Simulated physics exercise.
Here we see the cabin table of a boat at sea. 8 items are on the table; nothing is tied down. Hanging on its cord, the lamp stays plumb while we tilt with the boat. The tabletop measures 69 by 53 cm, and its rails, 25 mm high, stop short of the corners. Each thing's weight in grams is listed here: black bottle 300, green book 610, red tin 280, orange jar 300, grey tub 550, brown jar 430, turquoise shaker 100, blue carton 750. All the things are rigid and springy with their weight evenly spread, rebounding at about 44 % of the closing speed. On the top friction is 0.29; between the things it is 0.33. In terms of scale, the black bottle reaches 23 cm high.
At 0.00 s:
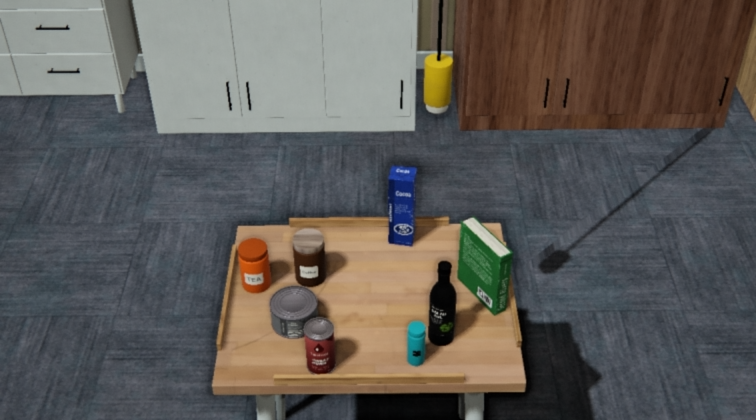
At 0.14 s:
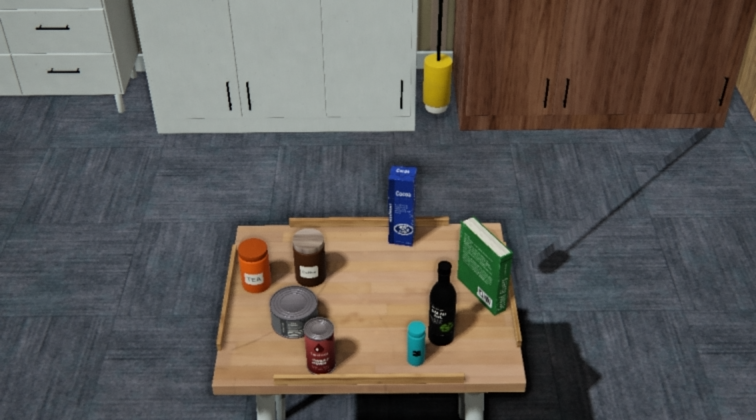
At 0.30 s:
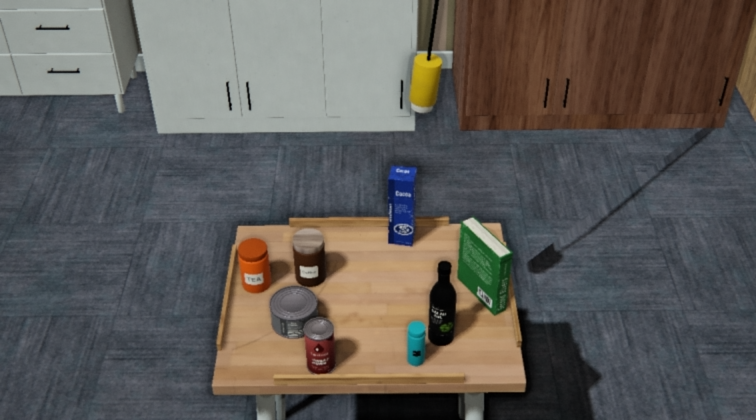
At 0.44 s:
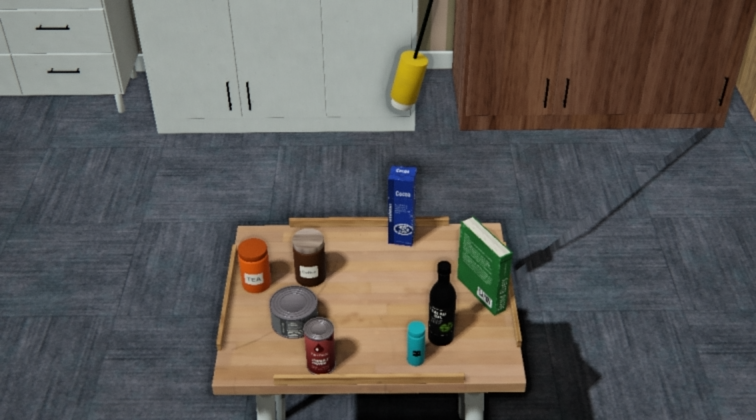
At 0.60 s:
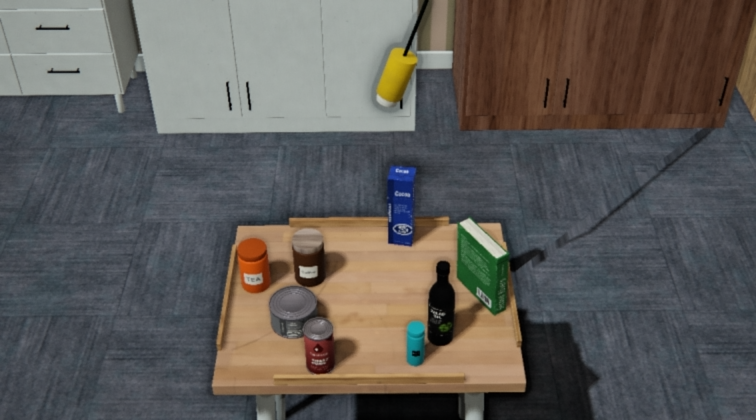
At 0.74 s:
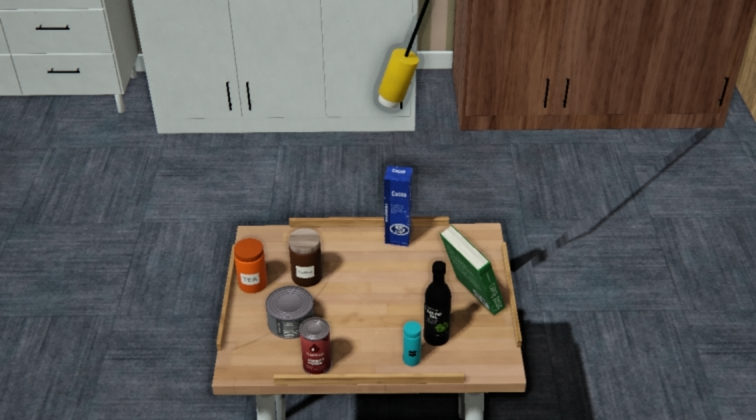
The video shows a wooden table holding a bottle, book, carton, tins, jars and a shaker while a yellow object hanging on a cord swings left; then the items shift slightly left, the green book leaning further over.
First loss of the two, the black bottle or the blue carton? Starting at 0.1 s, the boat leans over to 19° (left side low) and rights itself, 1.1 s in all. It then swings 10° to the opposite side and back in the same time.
The former.
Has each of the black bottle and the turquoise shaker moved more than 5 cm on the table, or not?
Here the black bottle moves off, and the turquoise shaker moves off.
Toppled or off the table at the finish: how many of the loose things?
That gives 3.
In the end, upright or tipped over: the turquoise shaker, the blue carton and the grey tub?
Well, the turquoise shaker tumbles down, the blue carton holds steady, and the grey tub holds steady.
After 0.94 s, heel 9°, left side down; black bottle 23° off its base near (404, 314); blue carton moved 3 cm near (392, 207); green book on its side.
After 1.14 s, boat level; black bottle 73° off its base near (352, 346); blue carton moved 3 cm near (392, 207); green book on its side.
After 2.54 s, boat level; black bottle on its side near (354, 346); blue carton moved 3 cm near (392, 207); green book on its side.
In the end (4.7 s), toppled on the table, black bottle, green book and turquoise shaker; the other 5 under 5 cm from the start. At the end, from the last picture's camera, black bottle near (339, 340), blue carton near (392, 207). Black bottle went at 1.00 s; blue carton was never lost.
